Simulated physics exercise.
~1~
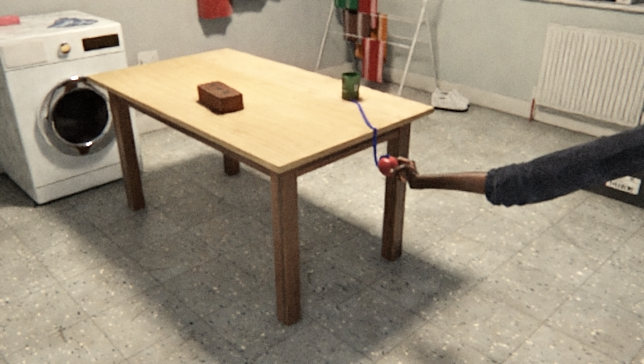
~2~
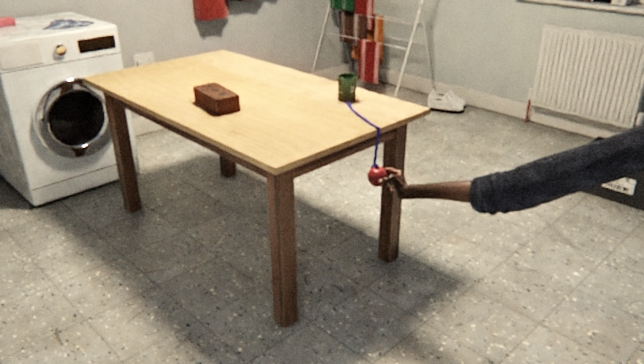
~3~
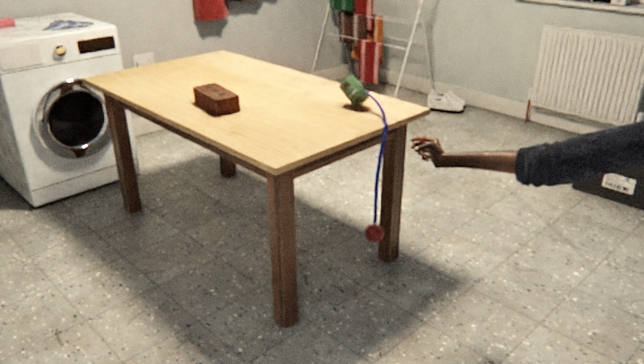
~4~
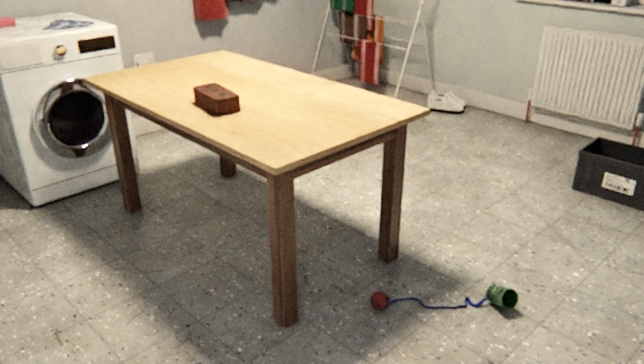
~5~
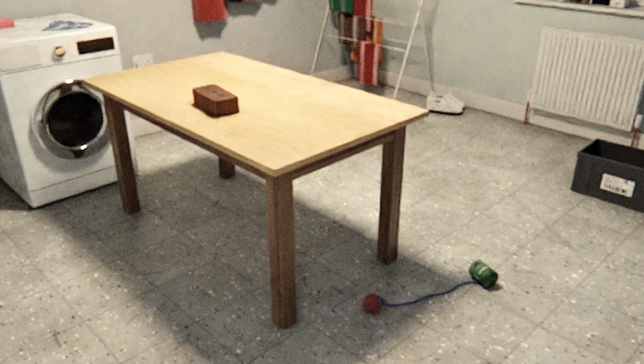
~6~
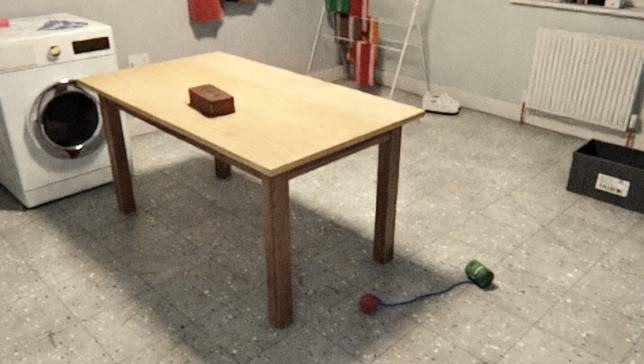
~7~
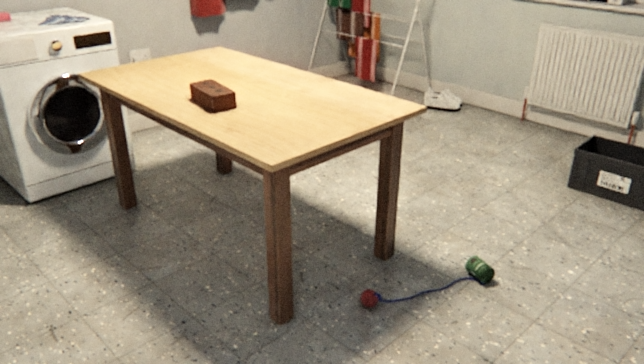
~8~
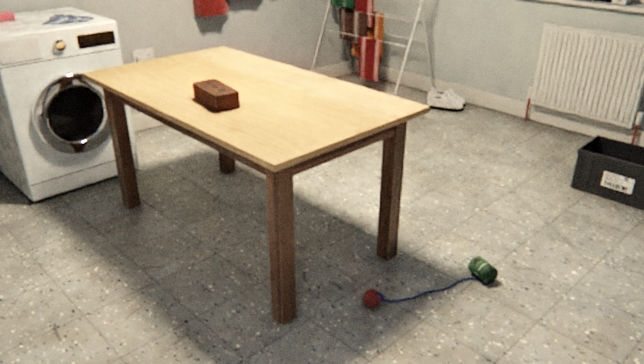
Hand releasing a red apple beside a table, its blue ribbon pulling a green cup off the edge onto the floor.
